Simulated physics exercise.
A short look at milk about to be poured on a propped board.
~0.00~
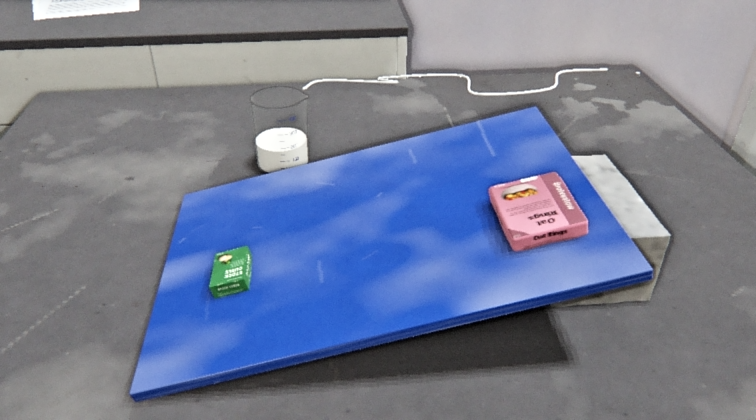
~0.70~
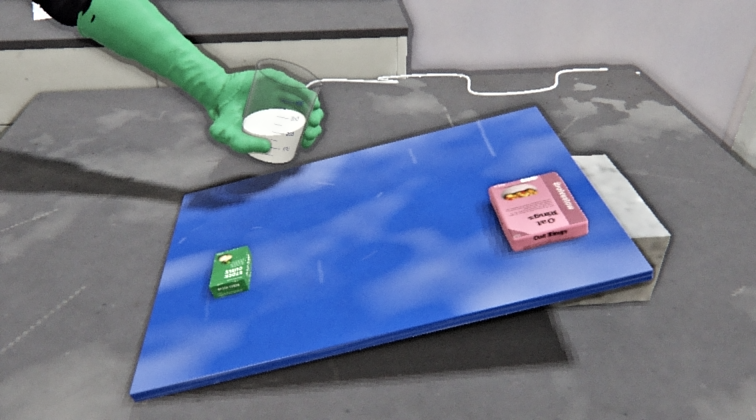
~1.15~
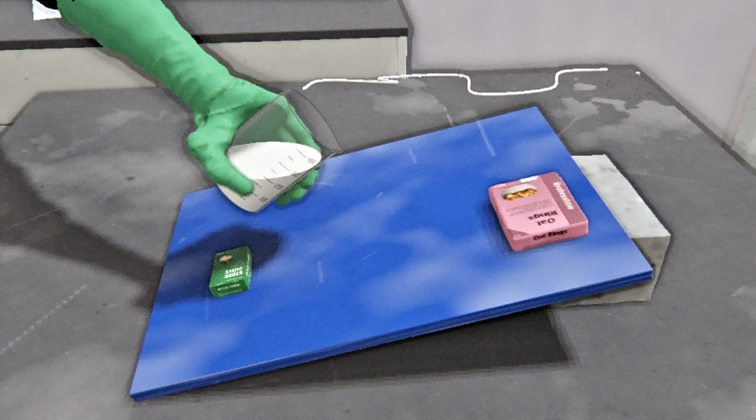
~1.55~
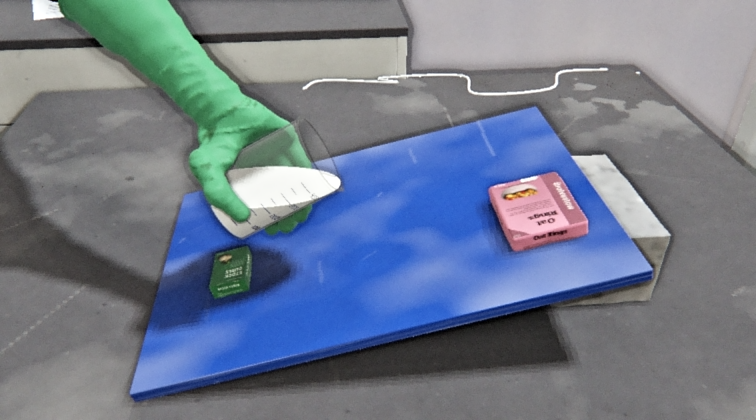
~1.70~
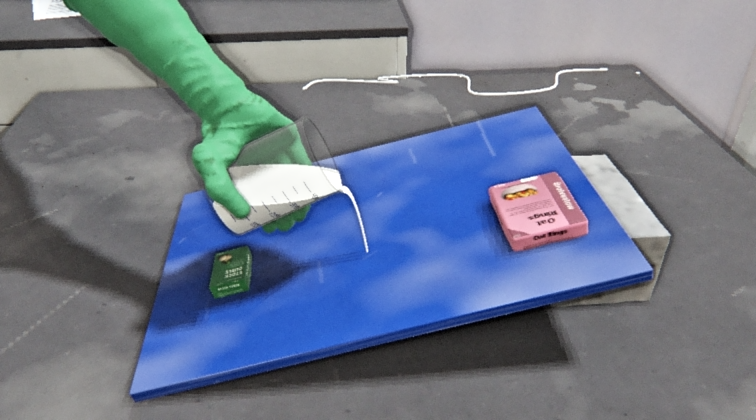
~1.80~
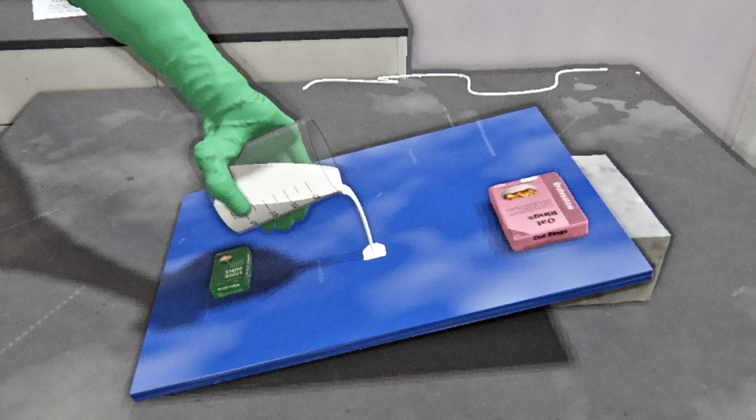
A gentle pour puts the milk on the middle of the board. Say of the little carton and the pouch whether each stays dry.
On the left the little carton is reached, on the right the pouch escapes.
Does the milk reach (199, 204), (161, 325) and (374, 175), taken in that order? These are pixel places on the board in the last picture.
Point one is never touched, point two is caught by it, point three is never touched.
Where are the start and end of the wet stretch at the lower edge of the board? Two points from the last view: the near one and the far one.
It's wet between (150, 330) at the near end and (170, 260) at the far end.
Around 2.6 s, it runs down to the left; the little carton is wet along its edge; the pouch is still dry.
Around 5.3 s, it runs down to the left and off the end; the little carton is wet along its edge; the pouch is still dry.
Around 9.8 s, it runs down to the left and off the end; the little carton is wet along its edge; the pouch is still dry.
